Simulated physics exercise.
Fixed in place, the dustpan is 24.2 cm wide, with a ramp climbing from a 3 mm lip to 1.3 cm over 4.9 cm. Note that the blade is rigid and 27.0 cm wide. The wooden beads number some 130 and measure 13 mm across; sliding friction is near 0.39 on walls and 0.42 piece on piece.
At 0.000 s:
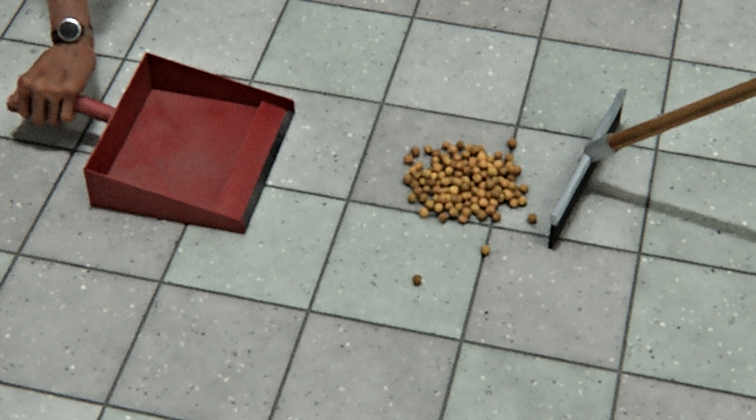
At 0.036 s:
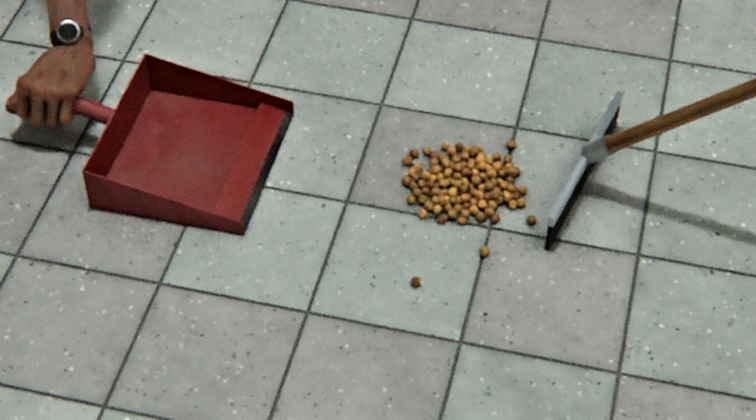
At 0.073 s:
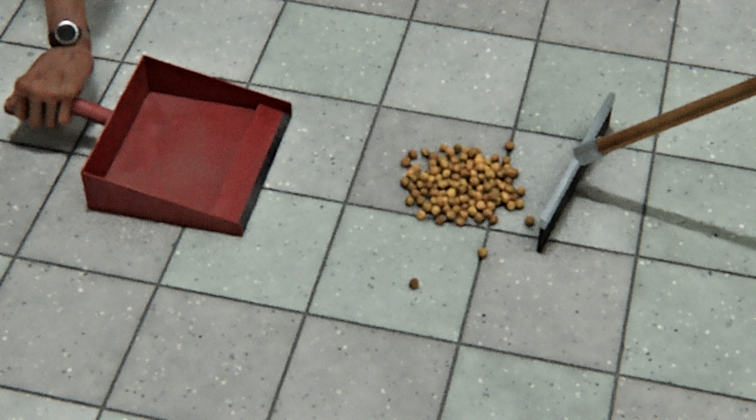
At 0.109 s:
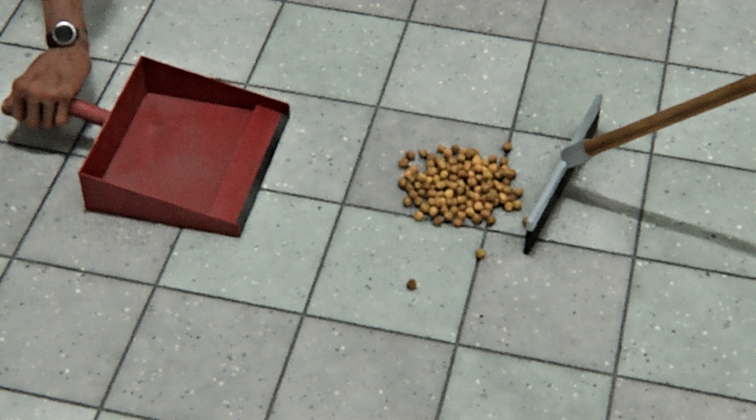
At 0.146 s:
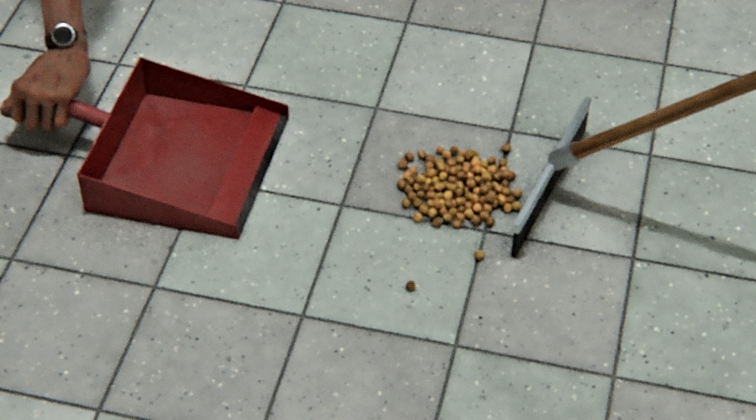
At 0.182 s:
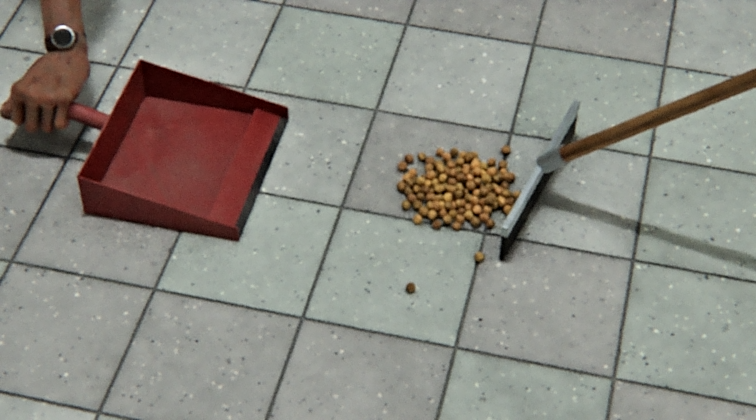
Rigid blade on a wooden handle sliding left to the edge of a bead pile, a hand holding a red dustpan opposite.
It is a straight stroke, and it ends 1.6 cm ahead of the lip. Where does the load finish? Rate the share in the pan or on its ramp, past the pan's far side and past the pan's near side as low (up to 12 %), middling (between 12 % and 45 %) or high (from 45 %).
Shares - pan: Low; far side: Middling; near side: Low.
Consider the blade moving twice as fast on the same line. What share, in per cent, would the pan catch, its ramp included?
I'd put it at roughly 20 per cent.
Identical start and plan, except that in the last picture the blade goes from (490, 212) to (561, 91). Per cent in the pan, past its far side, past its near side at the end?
Pan 20 % / far 30 % / near 5 %.
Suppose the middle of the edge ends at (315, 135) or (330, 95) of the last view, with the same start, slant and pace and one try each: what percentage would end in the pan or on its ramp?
The two tries give about 25 and 10 percent.
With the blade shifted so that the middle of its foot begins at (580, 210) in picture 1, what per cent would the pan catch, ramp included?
It would come to about 0 in a hundred.
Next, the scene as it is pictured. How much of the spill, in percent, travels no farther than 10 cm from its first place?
Around 5 in a hundred.
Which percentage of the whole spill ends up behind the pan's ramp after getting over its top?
I'd put it near 0 per cent.
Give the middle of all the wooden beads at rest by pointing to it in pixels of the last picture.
When it all comes to rest, the middle is near (292, 163).
Then, at 0.58 s, middle of the blade 22 cm from the lip; 0 % over the lip, far side 10 %, near side 0 %.
Then, at 0.84 s, middle of the blade 11 cm from the lip; 0 % over the lip, far side 15 %, near side 5 %.
Then, at 1.21 s, middle of the blade 4 cm from the lip; 5 % over the lip, far side 20 %, near side 5 %.
In the end, at 1.7 s, pan 5 %, far side 20 %, near side 5 %, in front of the lip or behind the blade 70 %.
